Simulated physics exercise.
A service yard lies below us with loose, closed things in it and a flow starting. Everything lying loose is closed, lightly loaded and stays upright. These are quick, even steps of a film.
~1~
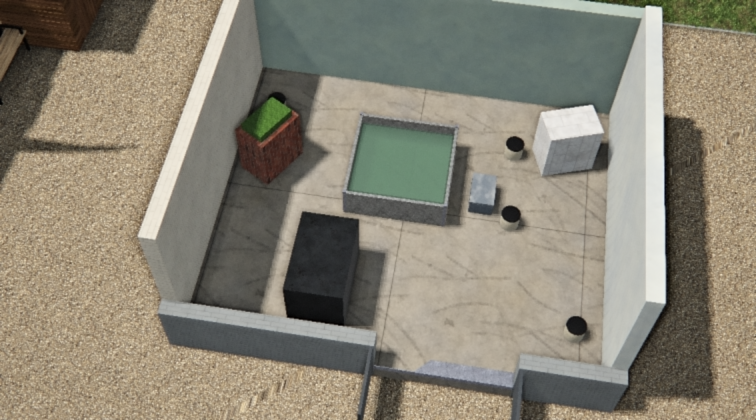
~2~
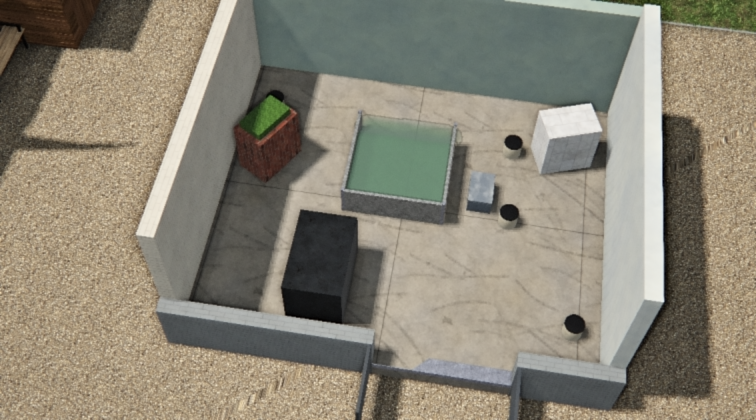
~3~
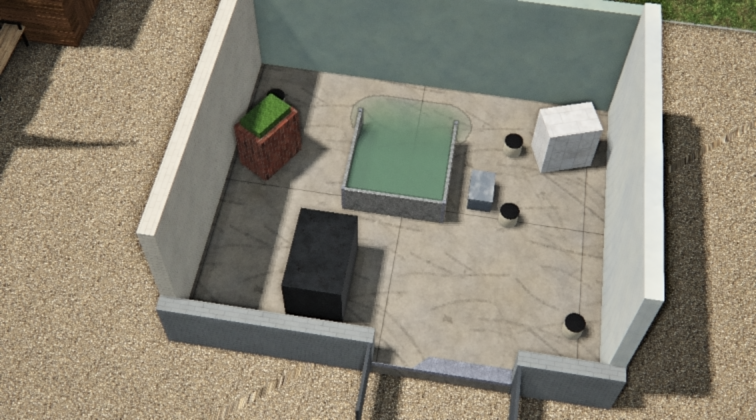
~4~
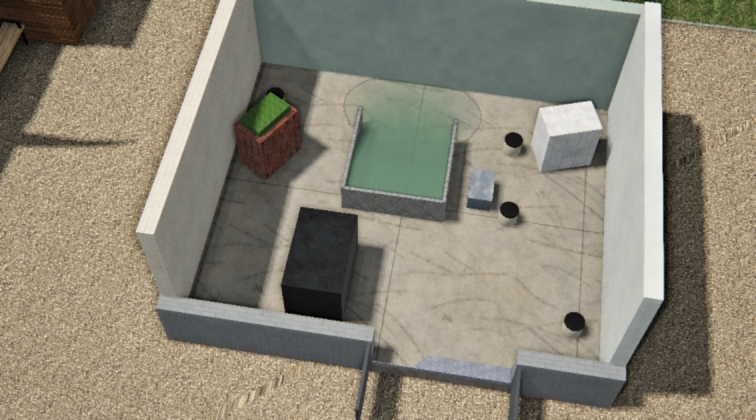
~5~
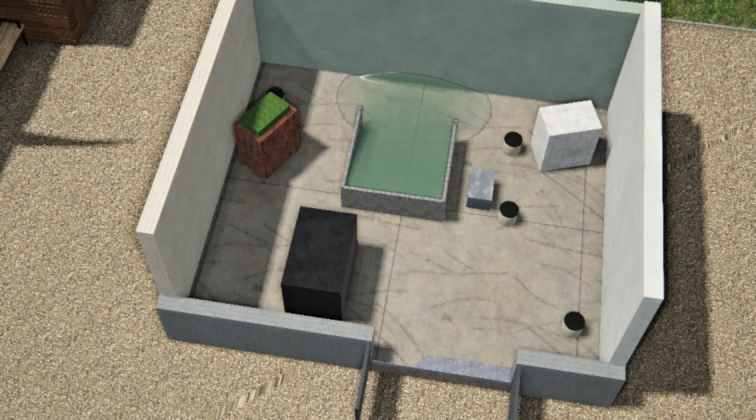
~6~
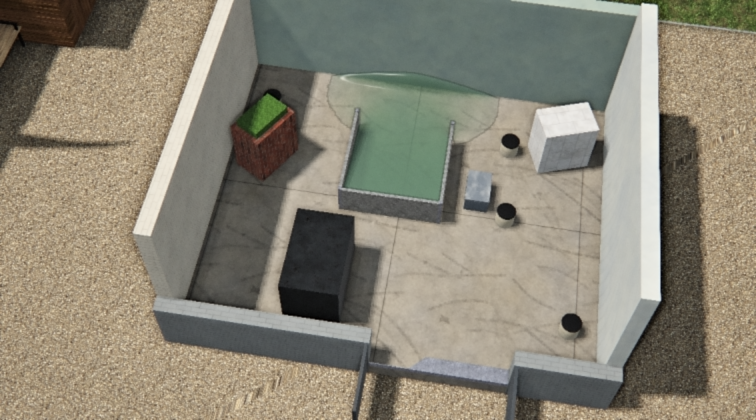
Pale green water slips over the far edge of a square stone basin and spreads in a widening, rounded sheet toward the back wall, while the loose things stay put and the view shifts barely. The walled yard is seen from high above, with gravel around it. A planted reddish box stands left, a black block nearer, a white block right, and small dark-topped pails rightward.
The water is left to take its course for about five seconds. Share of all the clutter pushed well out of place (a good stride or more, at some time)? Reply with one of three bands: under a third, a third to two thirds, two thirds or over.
A third to two thirds.
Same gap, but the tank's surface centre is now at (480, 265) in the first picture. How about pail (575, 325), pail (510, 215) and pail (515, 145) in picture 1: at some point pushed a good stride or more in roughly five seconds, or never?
Object by object, in turn: Lingered near its place, travelled a good distance, travelled a good distance.
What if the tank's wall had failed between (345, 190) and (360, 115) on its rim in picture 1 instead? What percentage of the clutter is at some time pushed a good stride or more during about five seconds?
Near 20 in a hundred.
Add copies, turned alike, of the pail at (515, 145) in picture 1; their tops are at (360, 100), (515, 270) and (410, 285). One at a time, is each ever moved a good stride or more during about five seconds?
In that order: Shifted that much, no, not that far.
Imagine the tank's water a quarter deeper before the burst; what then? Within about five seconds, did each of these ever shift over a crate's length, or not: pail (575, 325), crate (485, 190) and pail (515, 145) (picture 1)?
Taking them as listed - the full distance for the first, a shorter distance for the second, the full distance for the third.
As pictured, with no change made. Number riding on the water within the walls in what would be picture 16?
Exactly 0 of them.
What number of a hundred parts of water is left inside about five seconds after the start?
It comes to about 100 parts in a hundred.
A moment on, 0 of 5 are well off their spots; 0 afloat.
Next, 0 of 5 are well off their spots; 0 afloat.
Later, 2 of 5 are well off their spots; 1 afloat.
In the end, 3 of 5 are well off their spots, and 3 have been at some point; 2 afloat.
